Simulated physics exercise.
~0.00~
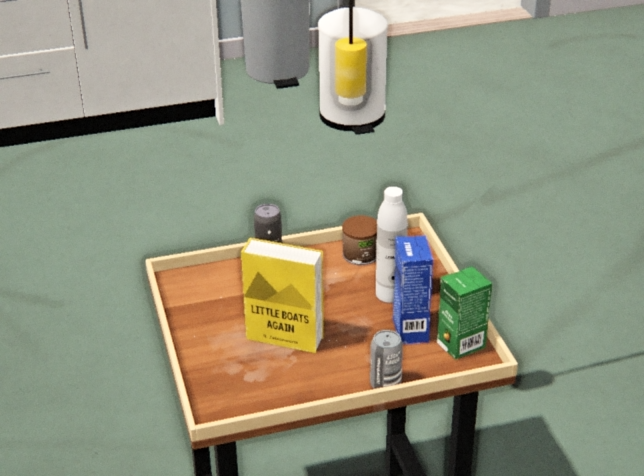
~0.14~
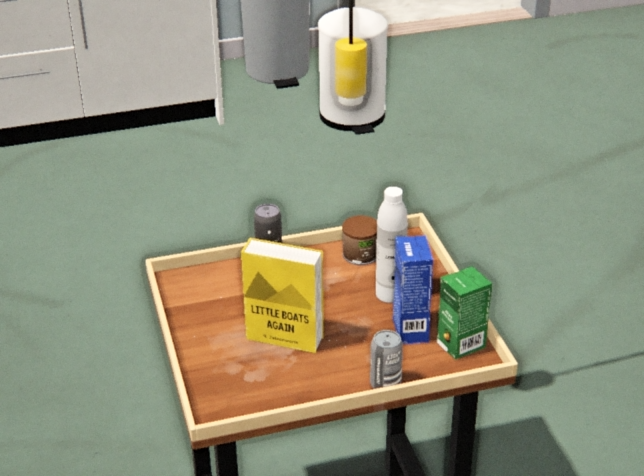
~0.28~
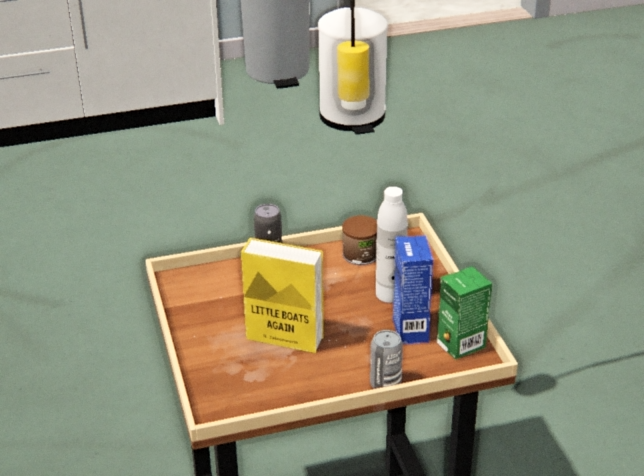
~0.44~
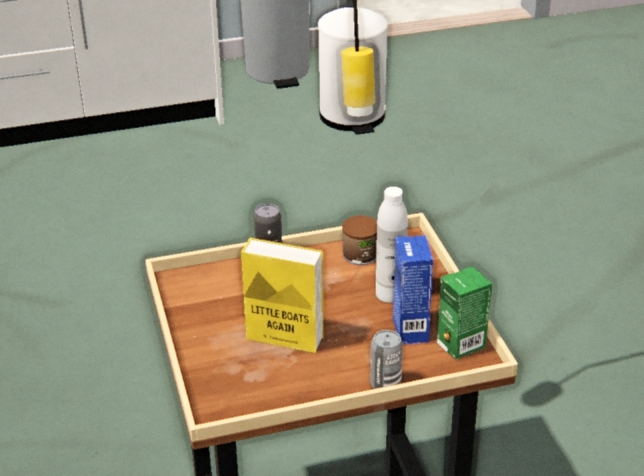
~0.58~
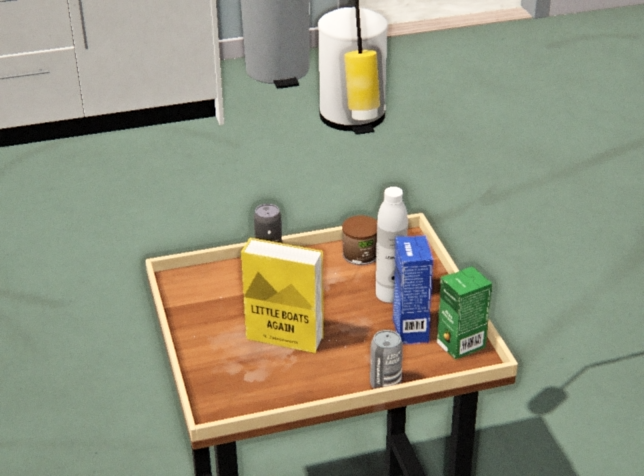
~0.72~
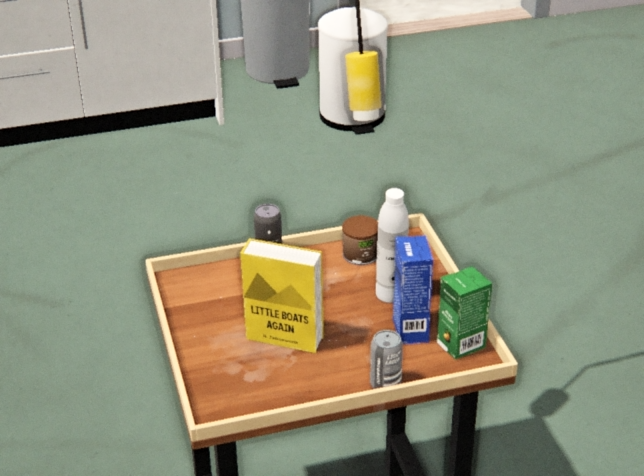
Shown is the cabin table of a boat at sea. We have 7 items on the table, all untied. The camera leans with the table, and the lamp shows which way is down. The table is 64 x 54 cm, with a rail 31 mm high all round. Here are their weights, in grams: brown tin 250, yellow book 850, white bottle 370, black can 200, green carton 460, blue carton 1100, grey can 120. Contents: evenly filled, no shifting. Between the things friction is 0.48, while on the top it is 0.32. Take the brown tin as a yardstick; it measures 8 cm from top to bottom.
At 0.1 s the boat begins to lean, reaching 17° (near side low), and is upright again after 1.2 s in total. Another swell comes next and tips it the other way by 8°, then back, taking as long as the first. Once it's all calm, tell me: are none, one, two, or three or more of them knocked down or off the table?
Two of them are.
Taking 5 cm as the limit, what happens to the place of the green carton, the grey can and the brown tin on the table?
Note: Green carton is left in place. Grey can is left in place. Brown tin is left in place.
After 1.22 s, boat heeled 1°, near side down; yellow book tipped 67° from how it sat near (265, 350); white bottle tipped 16° from how it sat.
After 1.92 s, boat heeled 8°, far side down; yellow book on its side near (258, 365); white bottle tipped 9° from how it sat.
After 2.52 s, boat level; yellow book on its side near (258, 365); white bottle tipped 64° from how it sat.
At rest (3.4 s), tipped over on the table, yellow book and white bottle; the other 5 in place, give or take 5 cm. In the last view, brown tin near (358, 238), yellow book near (258, 365).
